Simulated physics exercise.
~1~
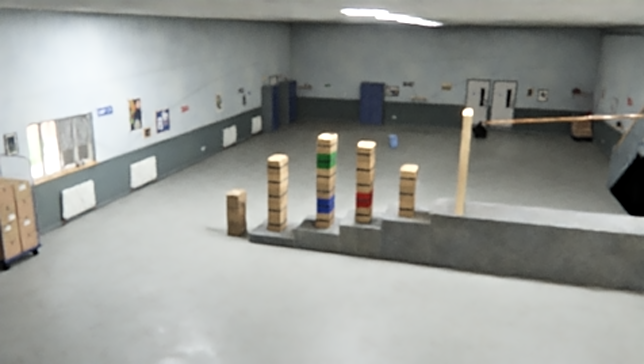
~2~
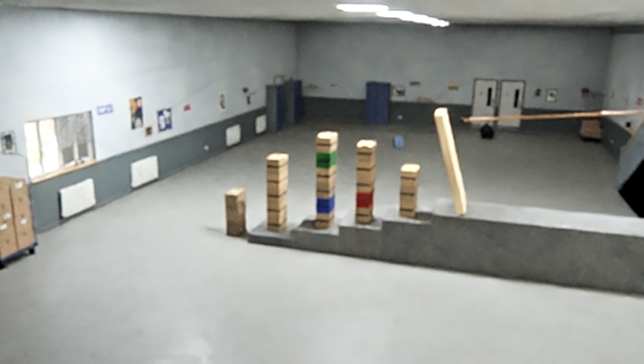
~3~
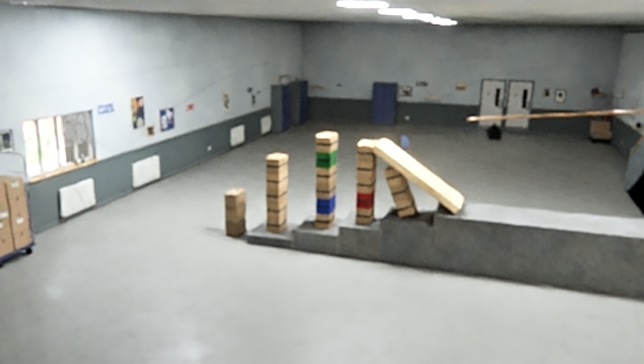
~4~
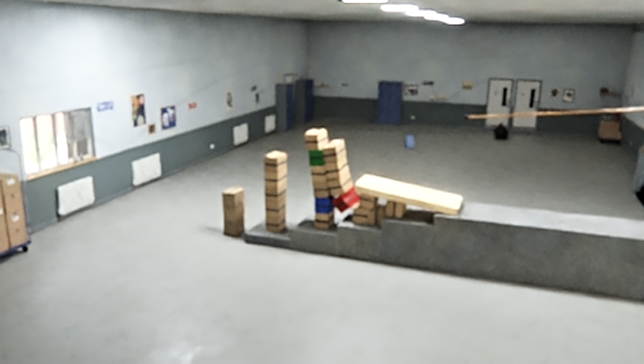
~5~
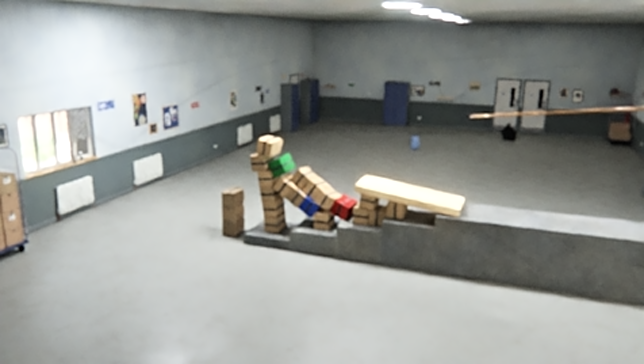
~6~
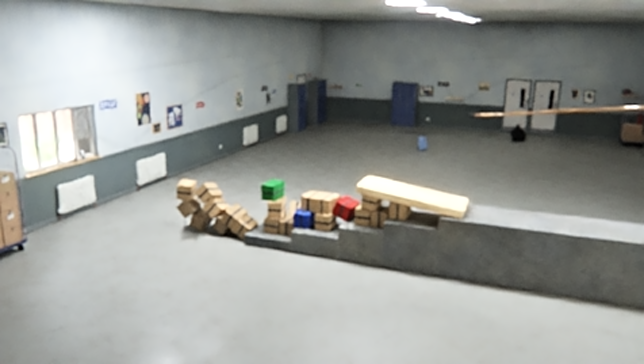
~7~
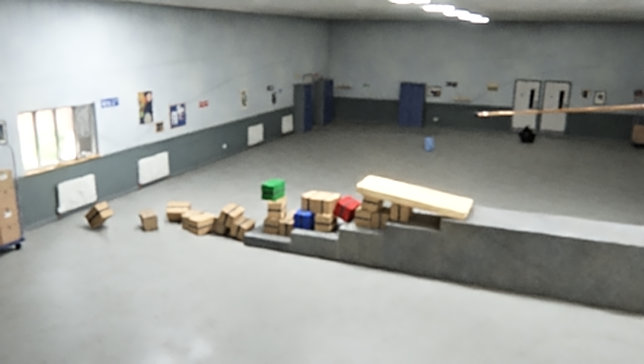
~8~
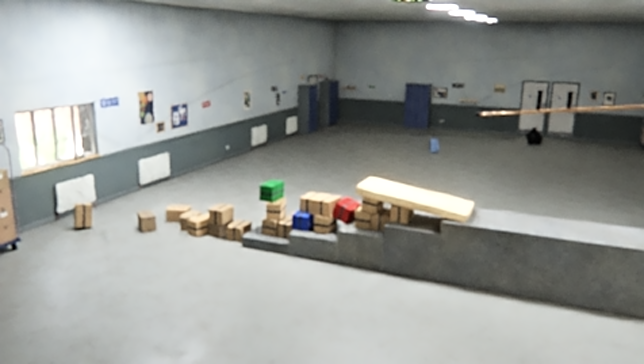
A pale upright board stands at the right end of a row of taped carton columns on low grey steps, seen from slightly above in a wide hall with blue doors and posters. Green and blue cartons sit in the tallest column, and a red one in the column to its right. Beside a long thin pole, the board tips left and knocks the nearest column over. The columns then topple leftward in turn, spilling cartons across the floor as the view drifts slightly. Finally the board lies nearly flat, with the red carton tilted, the blue on its side and the green resting atop the rubble.
